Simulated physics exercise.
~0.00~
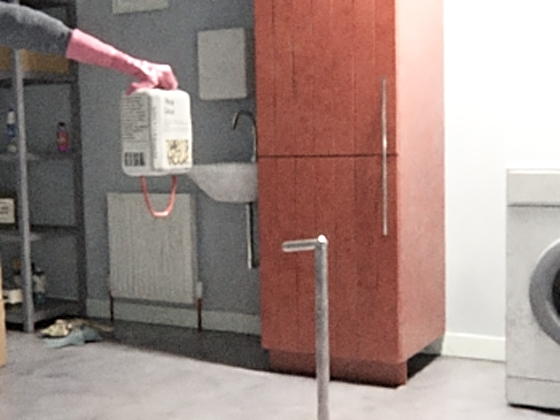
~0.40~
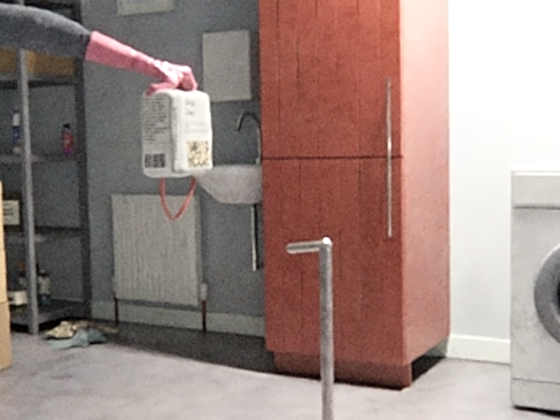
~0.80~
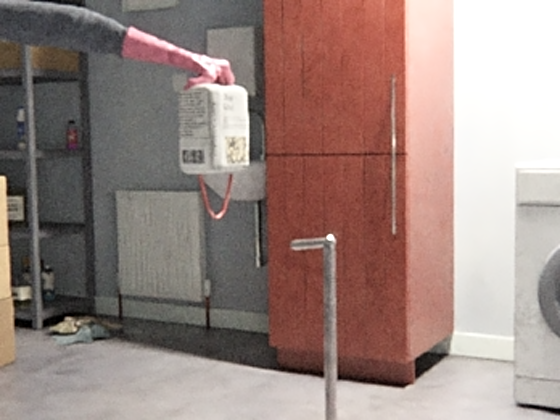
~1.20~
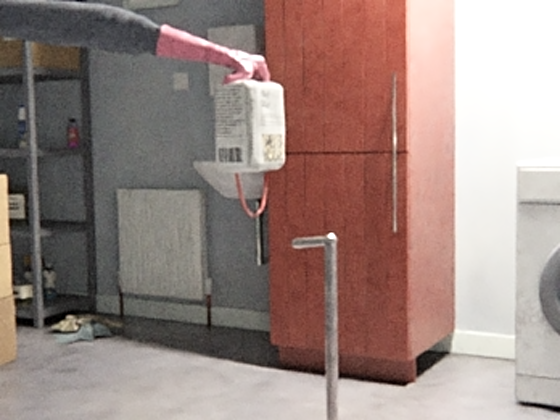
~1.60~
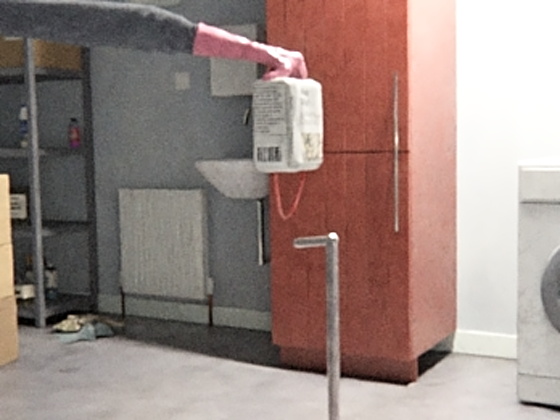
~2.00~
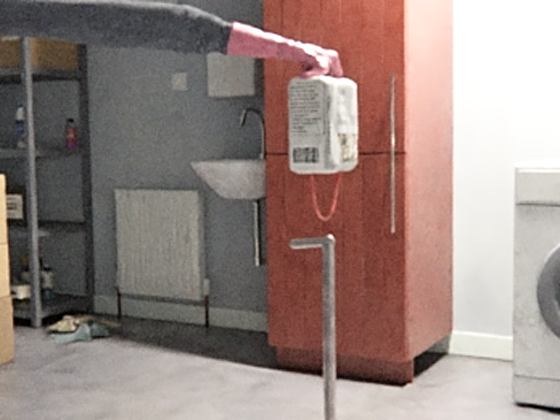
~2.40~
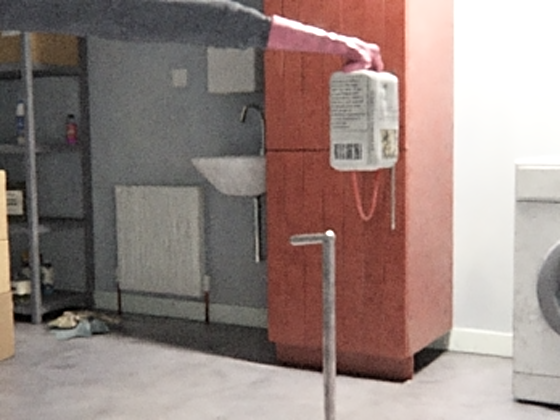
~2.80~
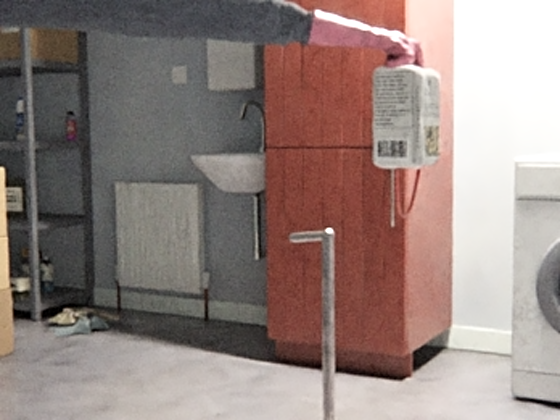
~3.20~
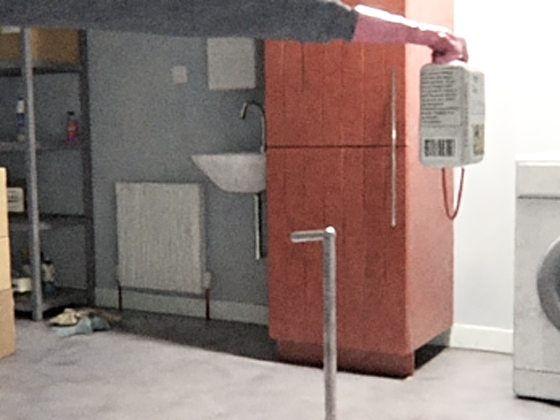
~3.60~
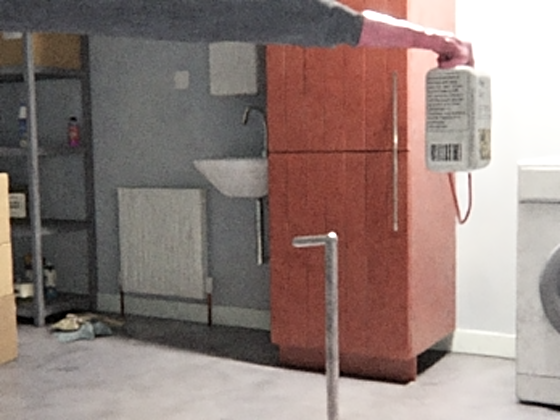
An arm in a dark grey sleeve and pink glove reaches in from the upper left of a grey-walled utility room, seen from the front by a slightly swaying camera. It holds a white sack upright by its top, a thin red loop hanging beneath. A tall red cabinet stands behind, with a sink, radiator and shelves to the left and a white machine at the right. The sack moves steadily right, passing above a metal post with a sideways hook. The loop clears the hook without catching, and the sack ends nearly still, past the post, beside the cabinet's right edge.
